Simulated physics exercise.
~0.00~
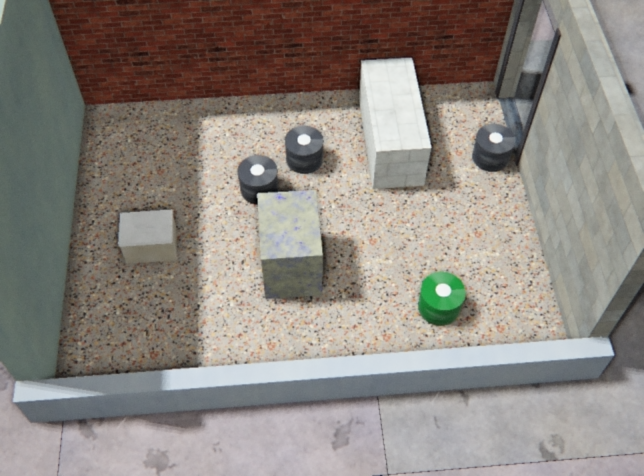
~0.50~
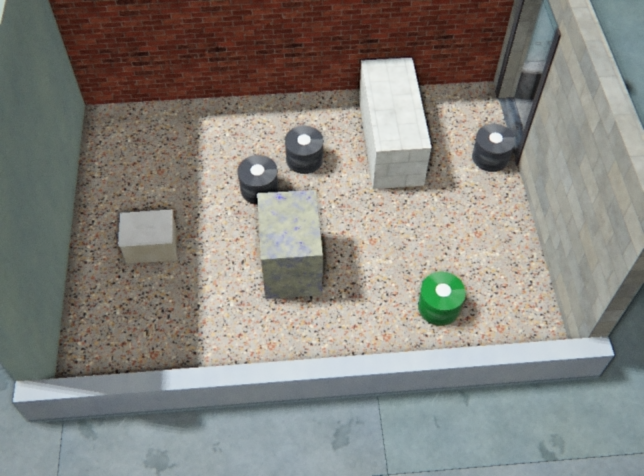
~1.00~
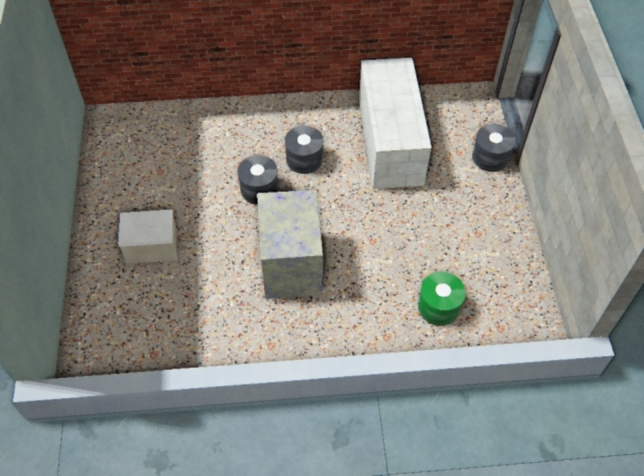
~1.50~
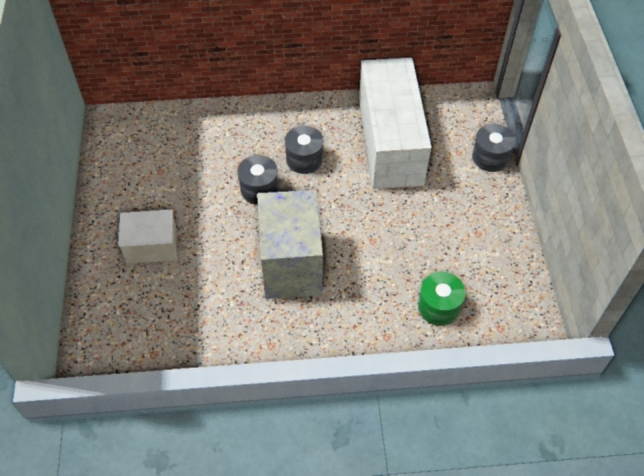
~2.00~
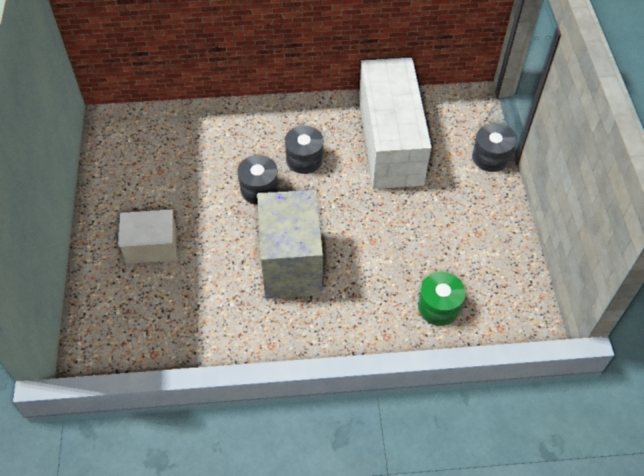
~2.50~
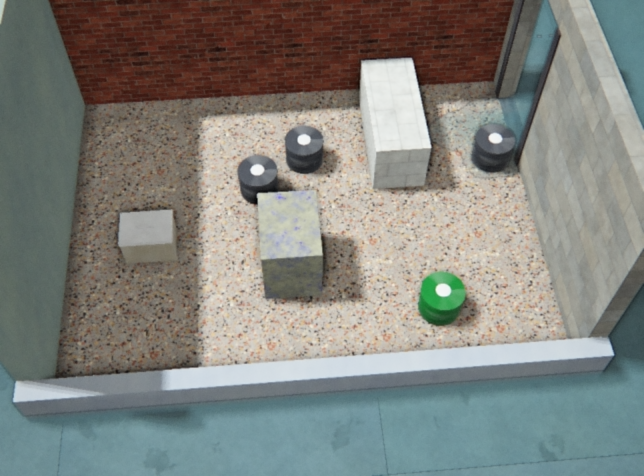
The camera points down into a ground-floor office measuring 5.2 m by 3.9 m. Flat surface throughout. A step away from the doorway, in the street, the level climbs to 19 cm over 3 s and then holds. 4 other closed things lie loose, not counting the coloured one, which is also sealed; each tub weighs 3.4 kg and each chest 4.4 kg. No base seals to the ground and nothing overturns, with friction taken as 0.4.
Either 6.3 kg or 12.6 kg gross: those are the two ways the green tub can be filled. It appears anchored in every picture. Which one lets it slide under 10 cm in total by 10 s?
Answer: Neither.
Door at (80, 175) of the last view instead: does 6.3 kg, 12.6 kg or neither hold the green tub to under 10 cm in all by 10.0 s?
I'd say you need the heavier one.
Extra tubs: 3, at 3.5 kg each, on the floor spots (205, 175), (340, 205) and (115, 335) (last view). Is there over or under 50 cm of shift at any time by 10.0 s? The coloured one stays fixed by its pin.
In turn: Within it, within it, within it.
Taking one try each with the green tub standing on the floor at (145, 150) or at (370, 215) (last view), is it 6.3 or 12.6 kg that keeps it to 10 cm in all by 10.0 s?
Log: Try 1 the lighter pick works; try 2 the lighter pick works.
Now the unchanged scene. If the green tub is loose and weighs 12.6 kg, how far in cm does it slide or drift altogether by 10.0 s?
I'd put it near 60 cm in all.
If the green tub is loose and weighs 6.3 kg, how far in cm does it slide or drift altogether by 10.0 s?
It would cover some 300 cm all told.
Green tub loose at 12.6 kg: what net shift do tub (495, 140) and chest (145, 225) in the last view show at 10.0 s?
300 cm and 0 cm respectively.
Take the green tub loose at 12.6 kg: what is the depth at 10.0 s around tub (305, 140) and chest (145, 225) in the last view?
First about 2 cm, second about 2 cm.
After 3.5 s the green tub would be 0 cm from its start with 6.3 kg and 0 cm from its start with 12.6 kg; 0 cm of water round it then.
After 4.5 s the green tub would be 0 cm from its start with 6.3 kg and 0 cm from its start with 12.6 kg; 1 cm of water round it then.
After 7.0 s the green tub would be 47 cm from its start with 6.3 kg and 0 cm from its start with 12.6 kg; 4 cm of water round it then.
After 10.0 s the green tub would be 269 cm from its start with 6.3 kg and 56 cm from its start with 12.6 kg; 7 cm of water round it then.
